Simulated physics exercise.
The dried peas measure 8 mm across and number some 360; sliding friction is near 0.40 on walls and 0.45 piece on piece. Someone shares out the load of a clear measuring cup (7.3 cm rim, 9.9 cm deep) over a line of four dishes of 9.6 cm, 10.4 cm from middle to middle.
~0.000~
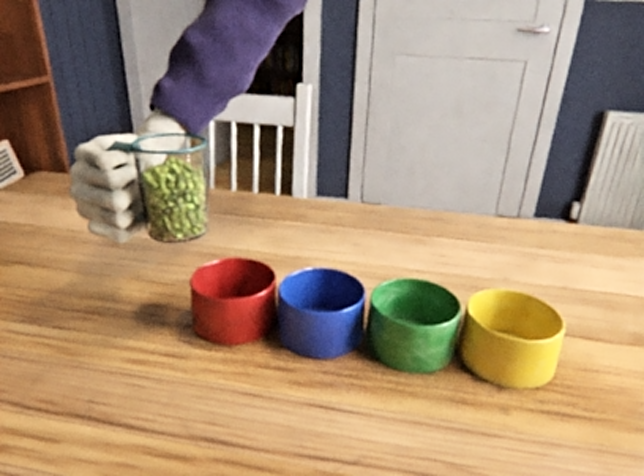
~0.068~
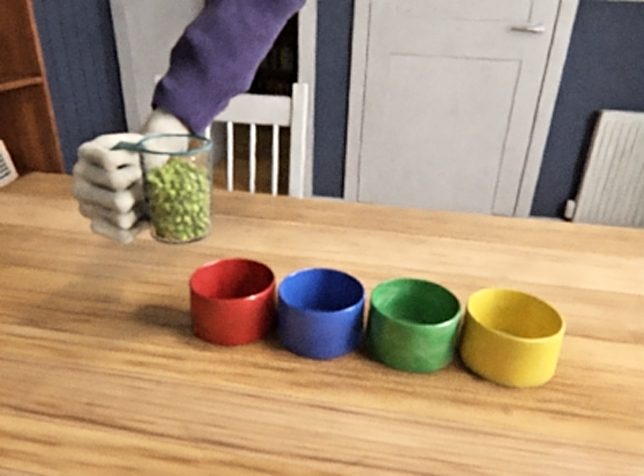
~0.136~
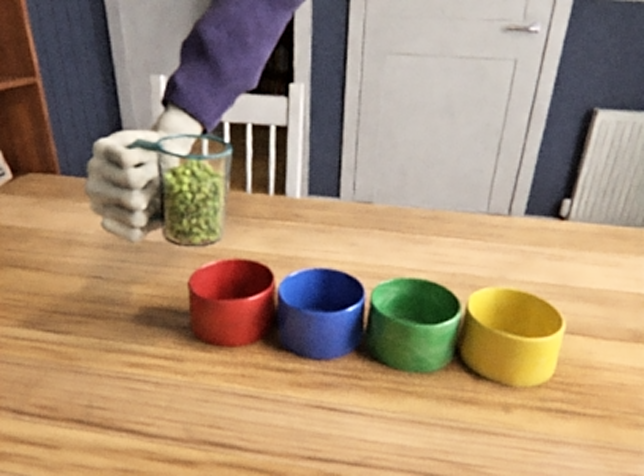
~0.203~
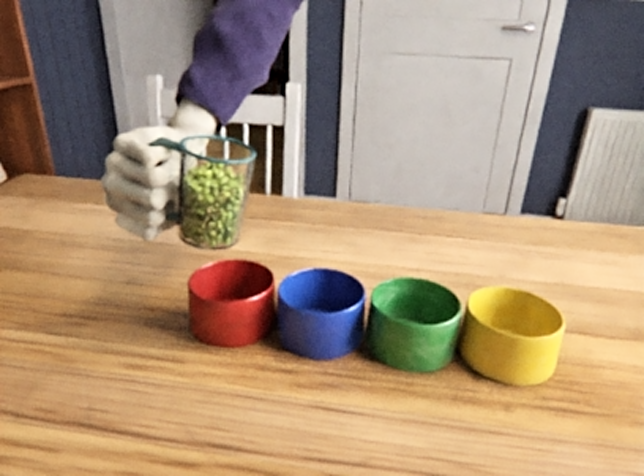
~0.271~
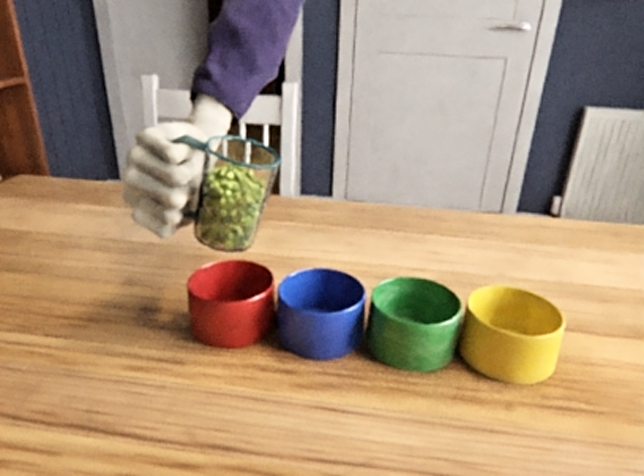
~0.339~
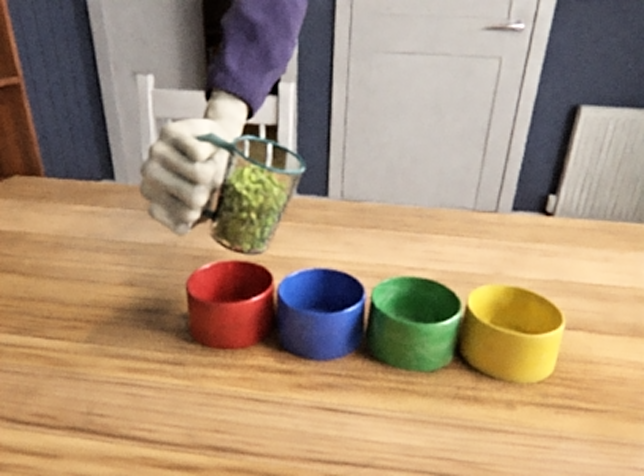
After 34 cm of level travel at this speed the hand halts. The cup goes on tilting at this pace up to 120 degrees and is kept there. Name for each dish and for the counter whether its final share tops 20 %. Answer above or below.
Red below, blue below, green below, yellow above, counter below.
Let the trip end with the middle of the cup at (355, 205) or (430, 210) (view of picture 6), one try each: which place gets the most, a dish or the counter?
Most goes to: Green; yellow.
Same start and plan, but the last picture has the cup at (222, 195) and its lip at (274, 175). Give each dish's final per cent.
Red 0; blue 0; green 30; yellow 60.
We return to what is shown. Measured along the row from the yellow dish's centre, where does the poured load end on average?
Some 2 cm to the right.
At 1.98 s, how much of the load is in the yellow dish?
Some 85 per cent.
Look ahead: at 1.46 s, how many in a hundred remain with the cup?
About 90 per cent.
After 1.01 s, tilt 67 degrees; cup holds 100 %.
After 1.46 s, tilt 98 degrees; cup holds 90 %, yellow 5 %.
After 1.98 s, tilt 120 degrees; cup holds 10 %, yellow 85 %.
At rest (2.8 s), red 0 %, blue 0 %, green 0 %, yellow 90 %, counter 10 %.
